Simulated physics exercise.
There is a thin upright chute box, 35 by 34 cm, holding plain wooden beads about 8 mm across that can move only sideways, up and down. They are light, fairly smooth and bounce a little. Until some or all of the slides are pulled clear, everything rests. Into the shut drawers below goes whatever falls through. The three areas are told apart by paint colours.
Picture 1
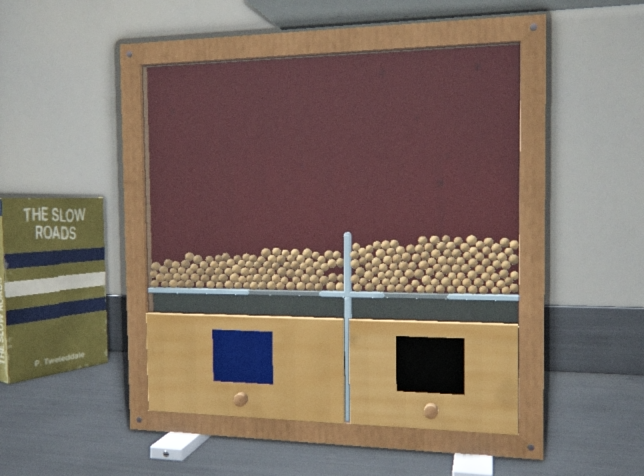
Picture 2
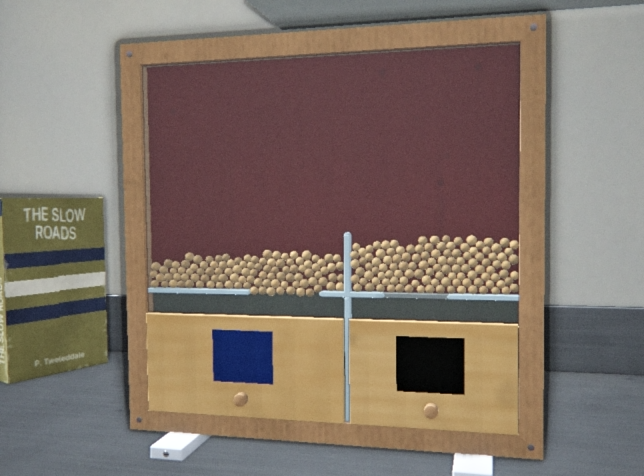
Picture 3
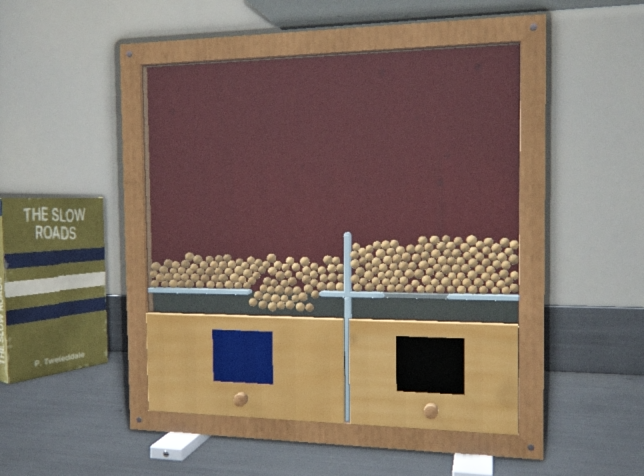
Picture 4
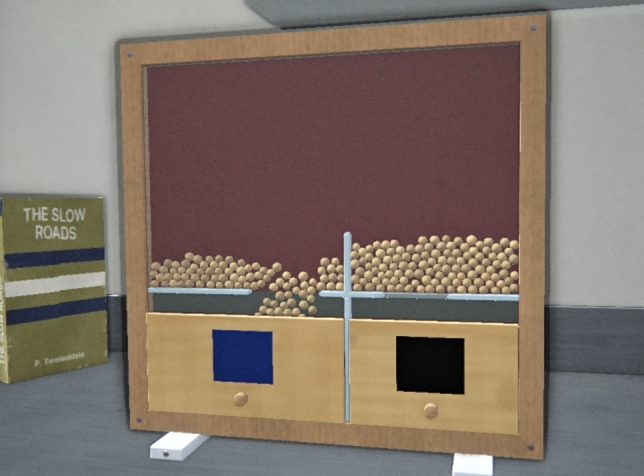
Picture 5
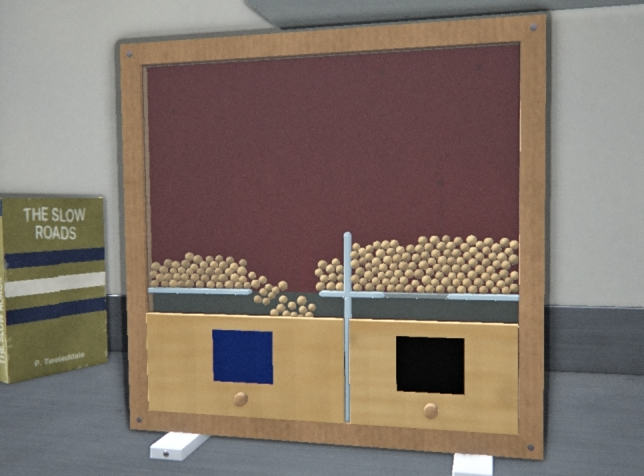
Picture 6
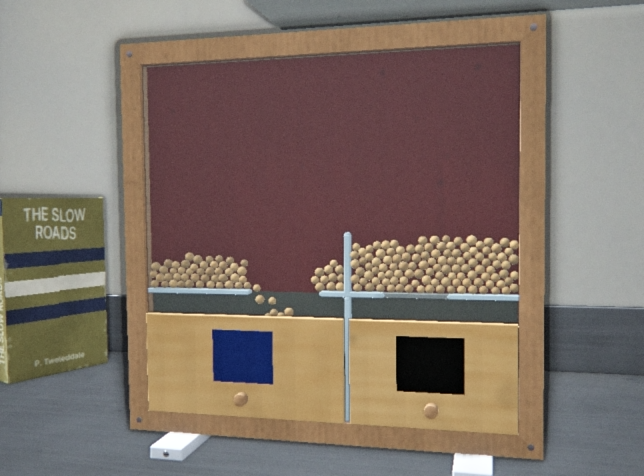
A wooden-framed upright box with a dark red back stands on a gray surface against a pale wall, seen from the front at a slight angle by a still camera. Plain beads lie heaped on both sides of a pale divider, above a blue square at left and a black one at right, beside an olive book. The left slide disappears and beads pour down through the gap, thinning to a few.
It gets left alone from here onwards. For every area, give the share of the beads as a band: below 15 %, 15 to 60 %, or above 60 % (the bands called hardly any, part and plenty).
Red: Above 60 %; blue: 15 to 60 %; black: Below 15 %.
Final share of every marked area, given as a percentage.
Final shares - red store: 70; blue drawer: 30; black drawer: 0.
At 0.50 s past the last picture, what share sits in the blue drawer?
The share there is some 25 per cent.
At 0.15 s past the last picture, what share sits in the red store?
The share there is around 75 %.
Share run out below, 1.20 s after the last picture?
Estimate: About 30 per cent.
Then, 0.15 s after the last picture, 25 % are out; red 75 %, blue 25 %.
Then, 0.50 s after the last picture, 25 % are out; red 75 %, blue 25 %.
Then, 1.20 s after the last picture, 30 % are out; red 70 %, blue 30 %.
At rest 1.4 s after the last picture, 30 % are out; red 70 %, blue 30 %, black 0 %.
